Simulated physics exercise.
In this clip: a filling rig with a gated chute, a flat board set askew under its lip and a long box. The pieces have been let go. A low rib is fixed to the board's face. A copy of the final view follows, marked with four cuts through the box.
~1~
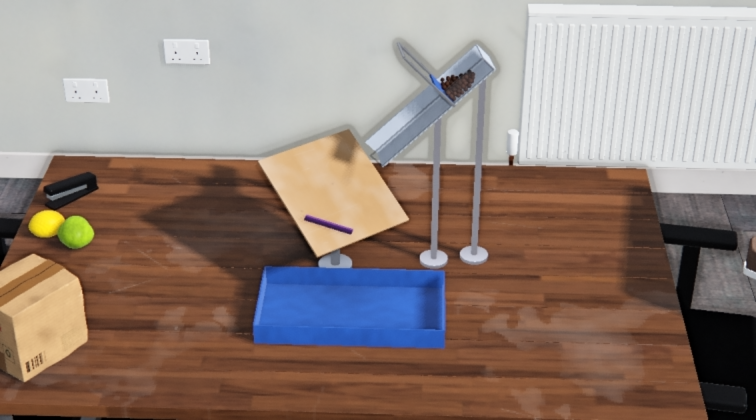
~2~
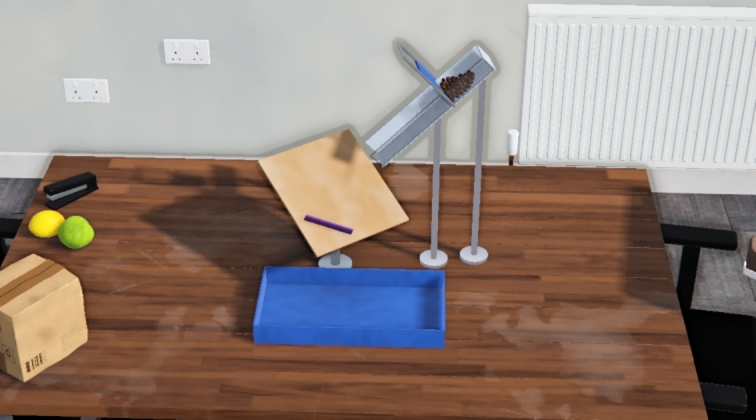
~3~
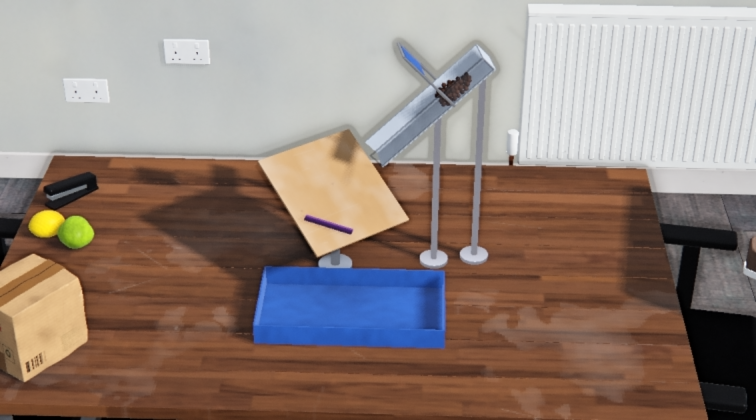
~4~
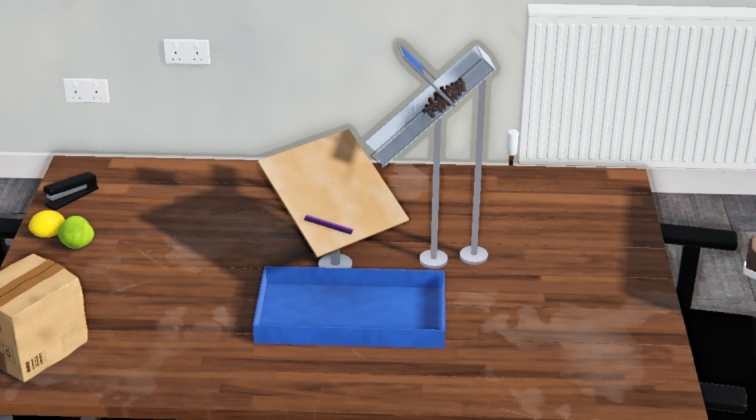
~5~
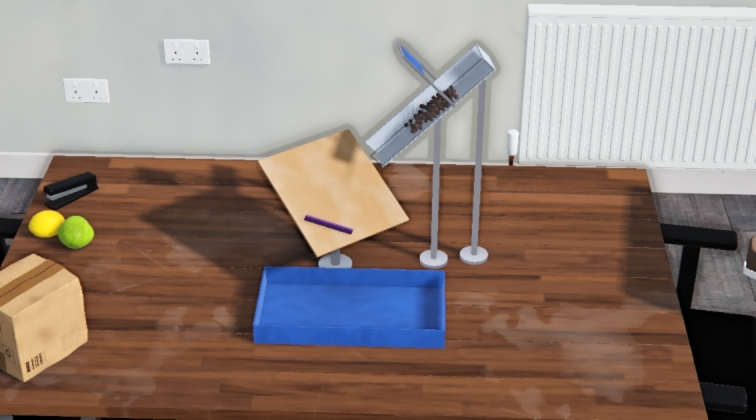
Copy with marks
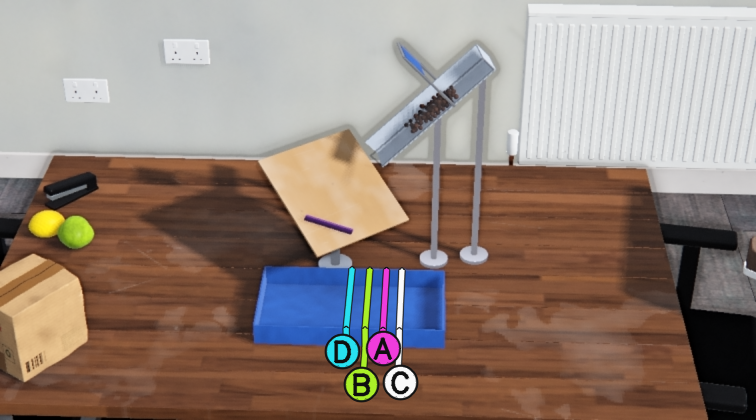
At the start, a cluster of small dark brown pieces sits behind a gate near the top of a sloping metal chute, above a tilted wooden board and an empty blue box. The gate swings up, and the pieces slide down leftward, spreading along the chute to about halfway.
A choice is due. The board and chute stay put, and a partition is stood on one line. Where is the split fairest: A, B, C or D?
A beats the others.
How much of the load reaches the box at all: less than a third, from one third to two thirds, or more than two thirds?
About that: More than two thirds.
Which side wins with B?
Right.
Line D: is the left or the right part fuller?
Right.
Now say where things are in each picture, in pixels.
Load behind the gate at (456, 84), allspice berries; lip of the chute at (380, 160), sloping fairly steeply, in the first picture.
Middle of the board at (334, 190), tilted fairly steeply; middle of its low edge at (364, 237); of its high edge at (304, 144), in the second picture.
Front corners of the box at (254, 325) and (444, 330), empty; front of the load at (437, 96), in the third picture.
Middle of the load at (443, 100); its front at (424, 111), about a third of the way to the lip; rib from (306, 215) to (354, 230), in the fourth picture.
Middle of the load at (431, 110); its front at (406, 125), about half of the way to the lip, in the fifth picture.
On the marked copy, line A crosses the front rim at (382, 329); line B crosses the front rim at (365, 328); line C crosses the front rim at (399, 329); line D crosses the front rim at (346, 328).
With A, of what is caught, about a third on the left of the divider, about two thirds on the right.
With B, of what is caught, a small part on the left of the divider, most on the right.
With C, of what is caught, nearly all on the left of the divider, a small part on the right.
With D, of what is caught, a small part on the left of the divider, most on the right.
